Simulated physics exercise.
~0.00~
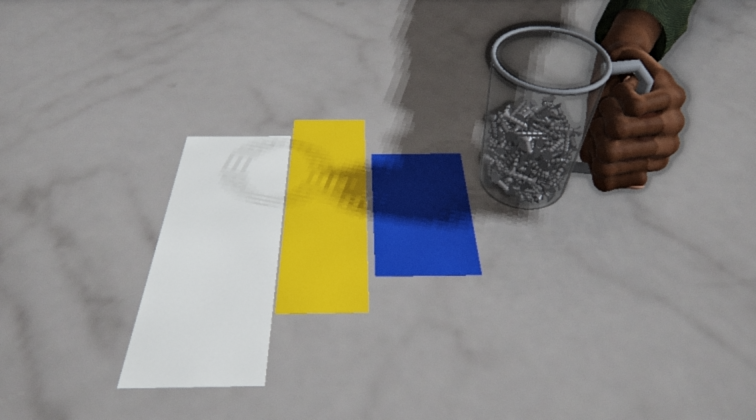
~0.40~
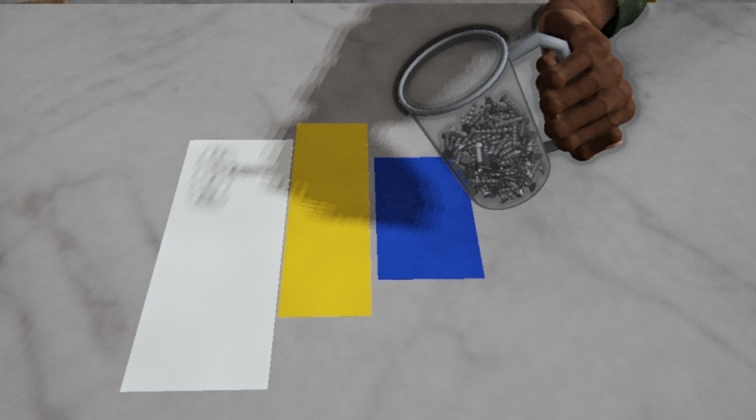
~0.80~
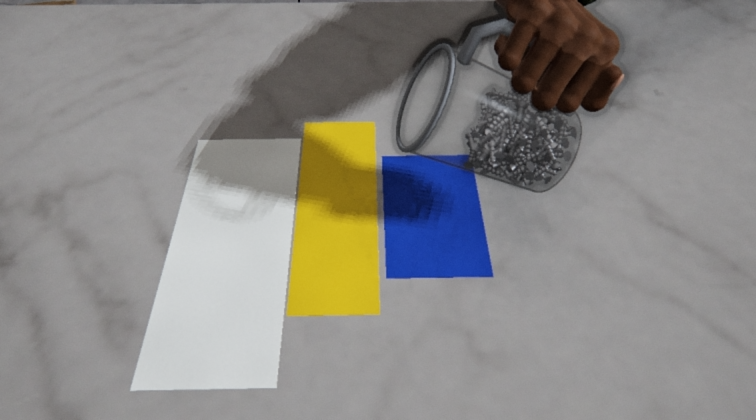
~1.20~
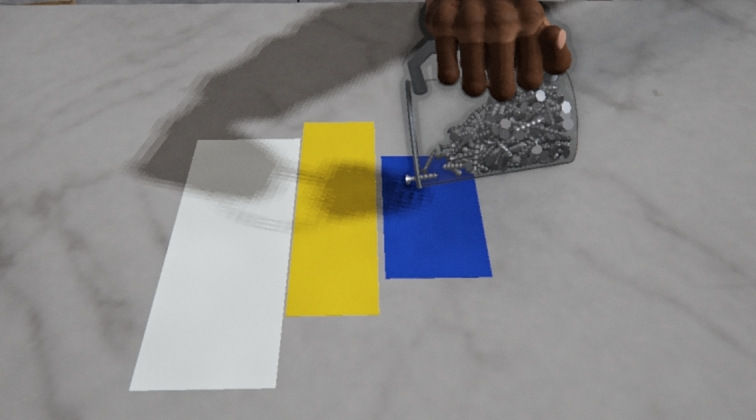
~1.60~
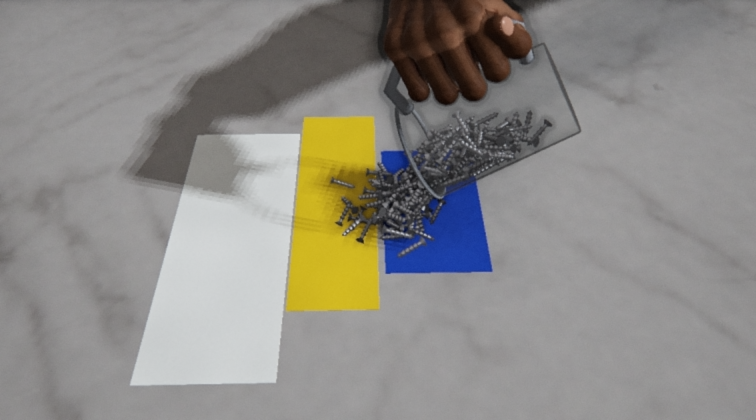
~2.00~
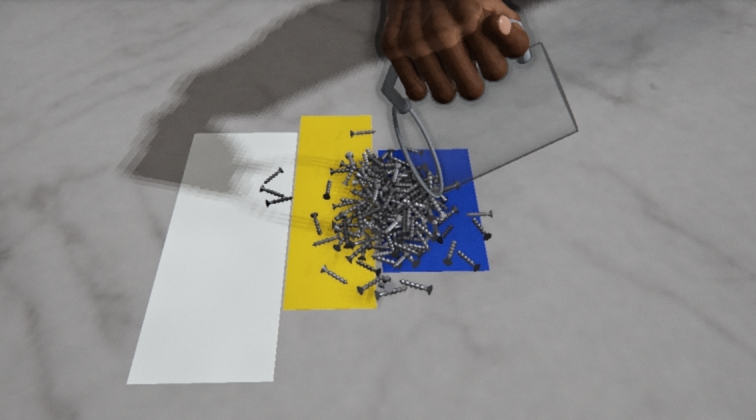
On a marble surface, a hand tips a clear cup, spilling screws into a pile across yellow and blue mats, emptying it.
